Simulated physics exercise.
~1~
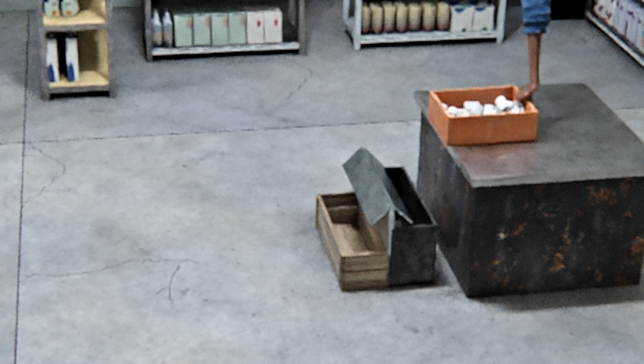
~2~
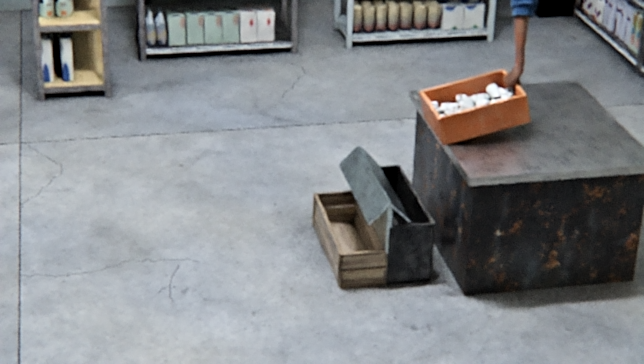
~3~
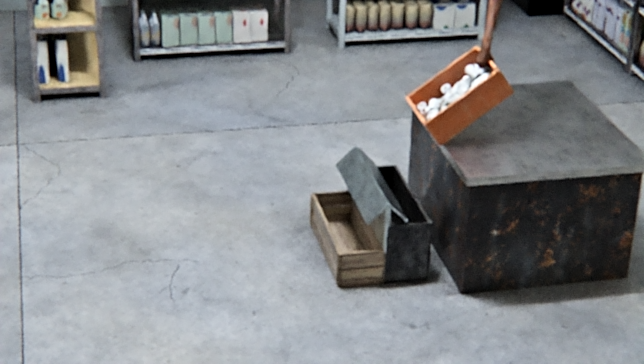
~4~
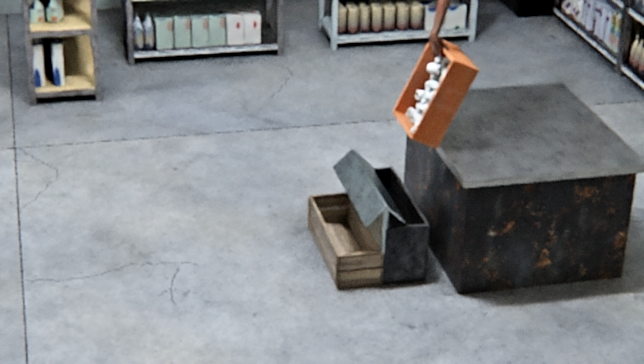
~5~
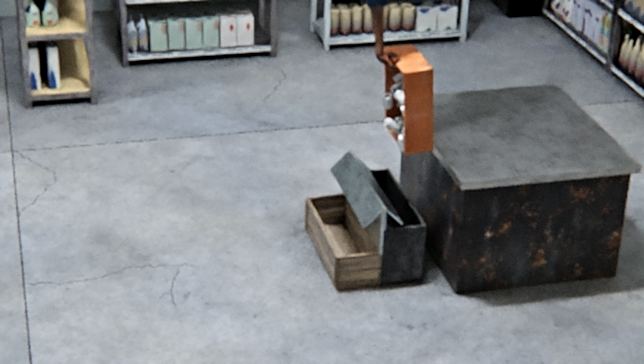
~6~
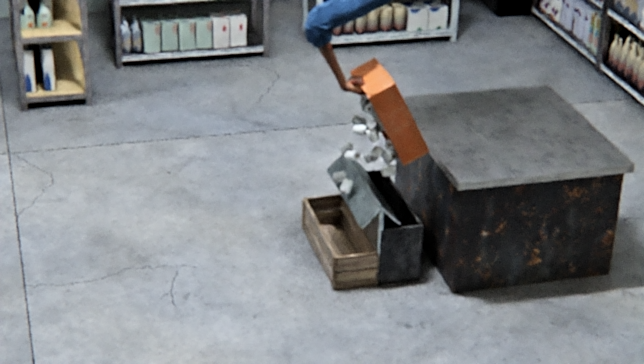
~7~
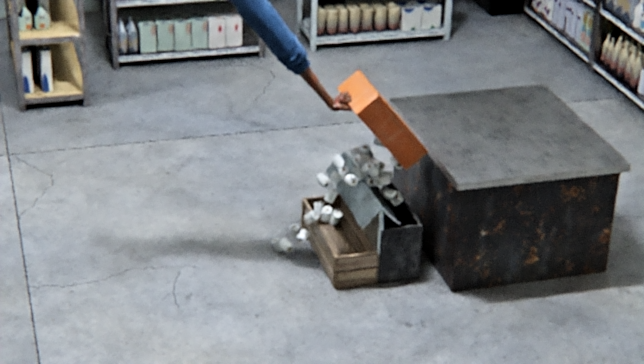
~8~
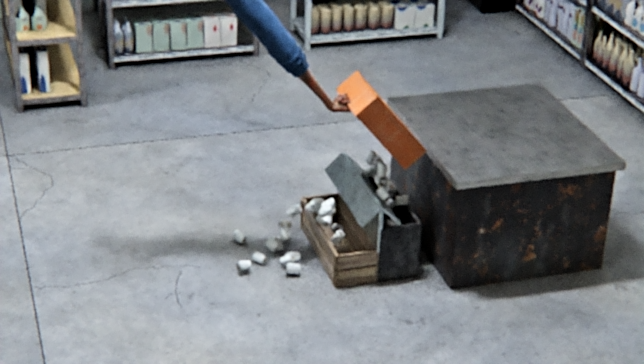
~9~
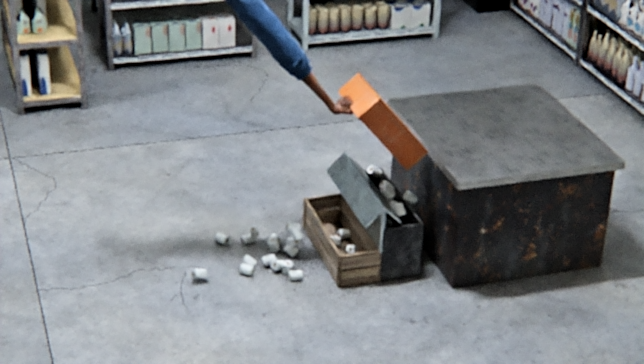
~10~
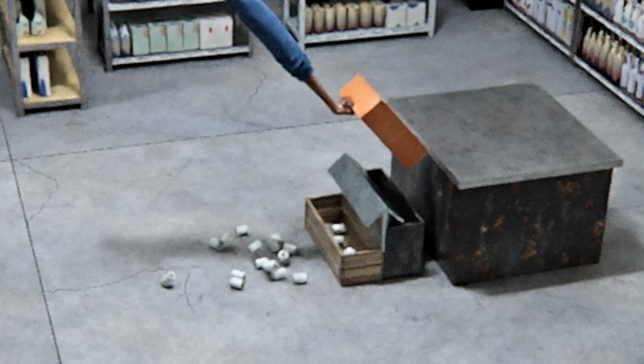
An arm tips an orange tote, spilling white rolls into two boxes and across the floor.
